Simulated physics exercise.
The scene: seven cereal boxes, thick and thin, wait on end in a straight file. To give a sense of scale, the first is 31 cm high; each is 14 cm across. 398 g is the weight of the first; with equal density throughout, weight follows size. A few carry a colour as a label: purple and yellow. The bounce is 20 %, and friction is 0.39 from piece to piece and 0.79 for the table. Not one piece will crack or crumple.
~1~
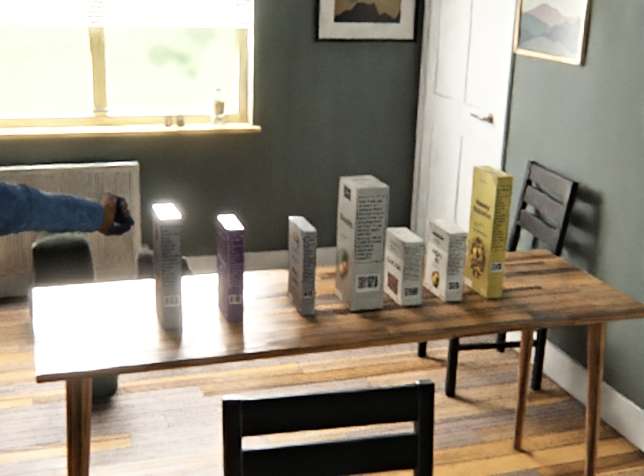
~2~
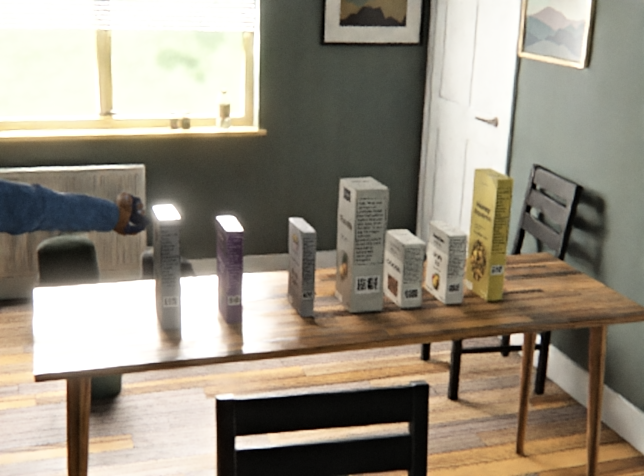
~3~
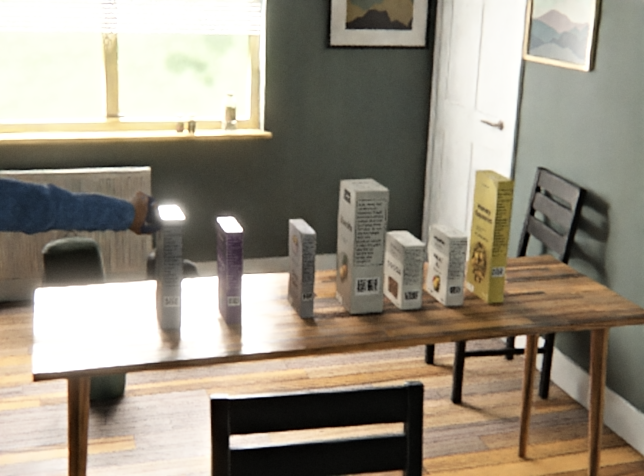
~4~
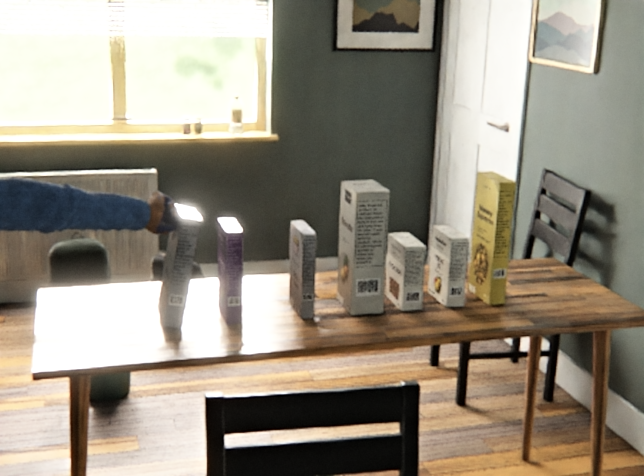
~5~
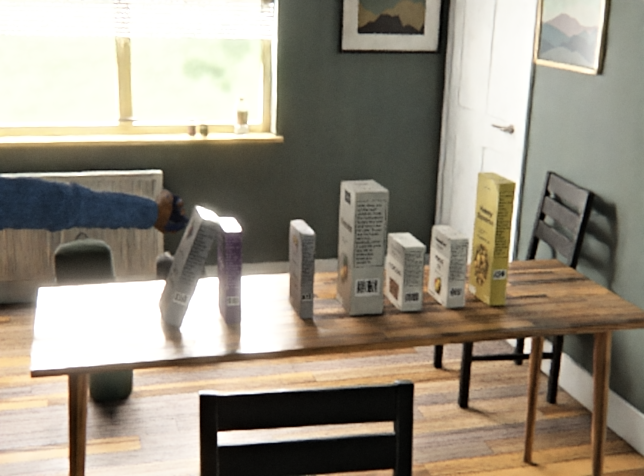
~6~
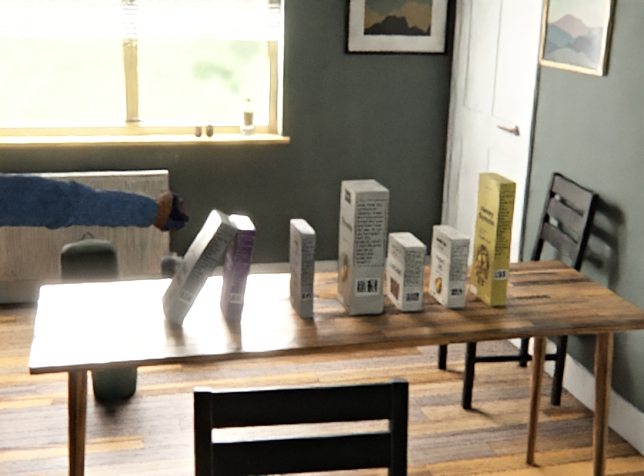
An arm reaches in and pushes the leftmost box, which tilts right against the purple box.
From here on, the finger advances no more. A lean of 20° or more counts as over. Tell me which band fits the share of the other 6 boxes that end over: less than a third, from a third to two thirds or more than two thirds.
I would say more than two thirds of them.
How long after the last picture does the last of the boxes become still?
Around 1.5 s.
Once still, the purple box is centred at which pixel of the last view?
In the final picture its centre lies roughly at (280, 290).
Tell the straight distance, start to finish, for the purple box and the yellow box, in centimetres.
So purple shifts 20 cm, while yellow shifts 30 cm.
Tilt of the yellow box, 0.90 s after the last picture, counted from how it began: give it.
I'd put it at roughly 25 degrees away from its starting angle.
Then, 0.32 s after the last picture, 2 of the 6 other boxes over; purple box leaning 60°.
Then, 0.90 s after the last picture, 6 of the 6 other boxes over; purple box leaning 74°; yellow box leaning 23°.
At rest, 6 of the 6 other boxes over; yellow box lying flat; purple box leaning 73°. That is 100 per cent. Not one is left standing. As the last picture would show them, middles, yellow box near (557, 285), purple box near (280, 290).
